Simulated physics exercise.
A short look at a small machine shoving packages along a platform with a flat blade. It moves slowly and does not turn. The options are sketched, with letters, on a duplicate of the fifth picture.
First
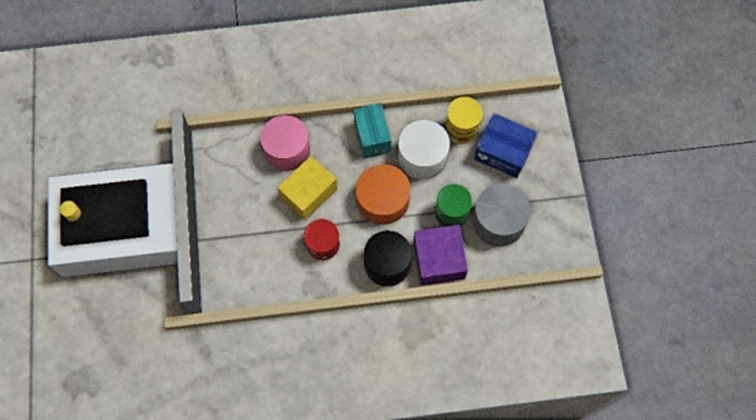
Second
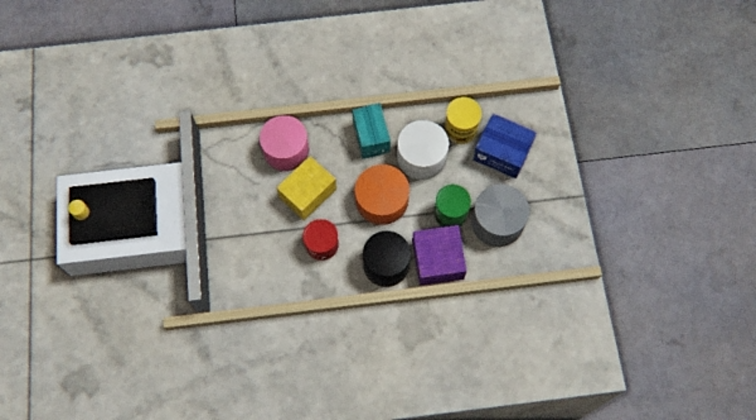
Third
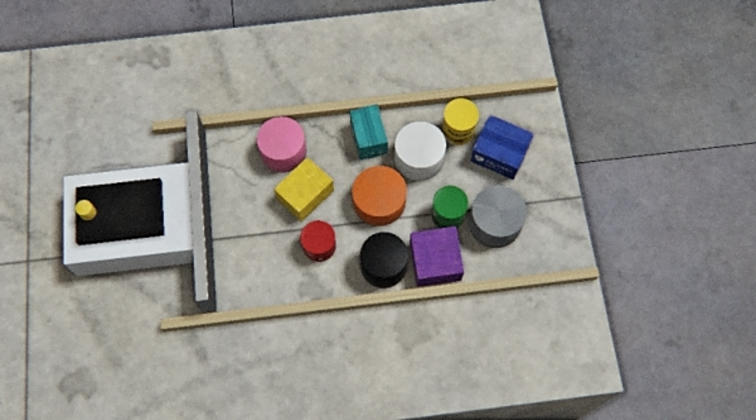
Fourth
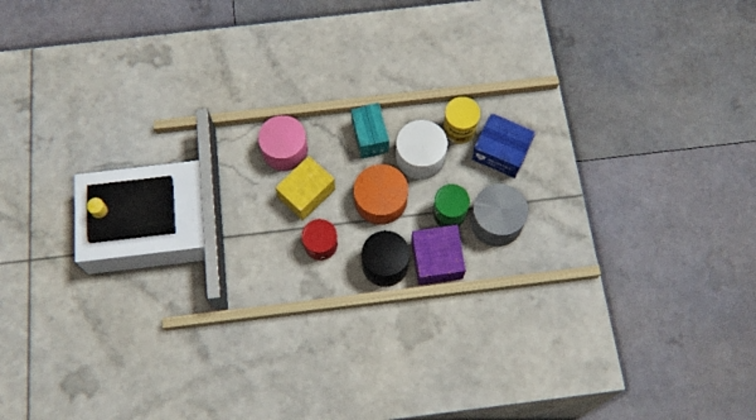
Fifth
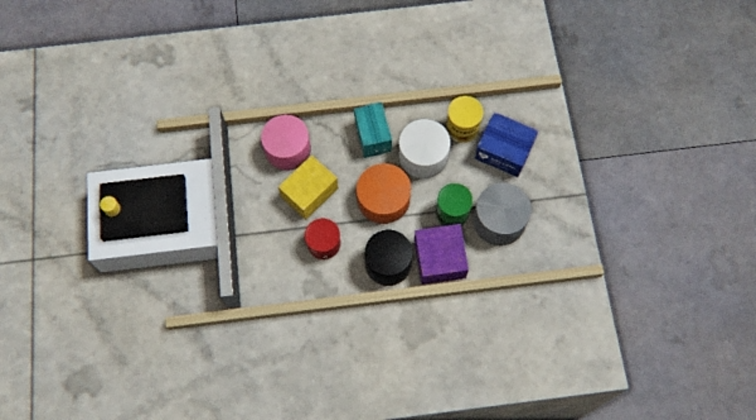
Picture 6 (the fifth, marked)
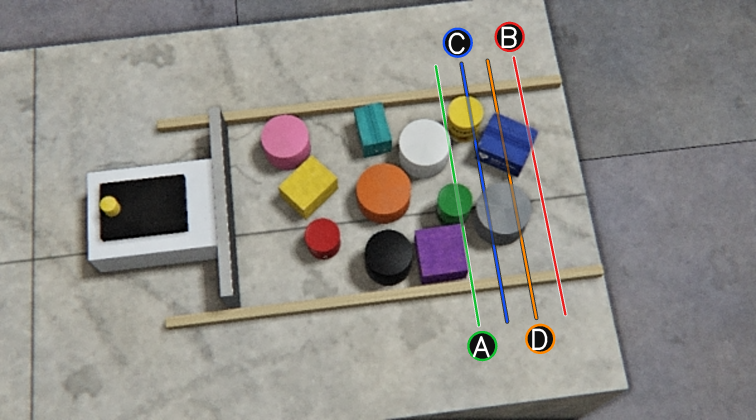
On a pale stone platform between two thin wooden rails, a small white machine with a flat grey blade sits at the left of a cluster of colourful canisters and boxes. It creeps slowly to the right, narrowing the gap to the pink canister, while the packages stay where they are, untouched.
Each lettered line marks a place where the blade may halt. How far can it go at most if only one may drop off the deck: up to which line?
No second one falls up to A.
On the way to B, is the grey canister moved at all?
Yes.
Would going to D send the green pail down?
Yes.
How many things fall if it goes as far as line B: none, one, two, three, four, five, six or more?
Six or more.
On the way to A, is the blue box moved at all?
Yes.
On the marked copy, A at (456, 189); B at (538, 179); C at (483, 186); D at (511, 182).
Taking A. A third of the way, robot (236, 196); pink canister (331, 137); red pail (336, 238).
Two thirds of the way, robot (322, 186); grey canister (540, 221); blue box (524, 142).
When it is over, robot (386, 179); blue box (574, 137); grey canister (593, 236); none fallen.
As for the rest, B drops eight; C drops three; D drops four.
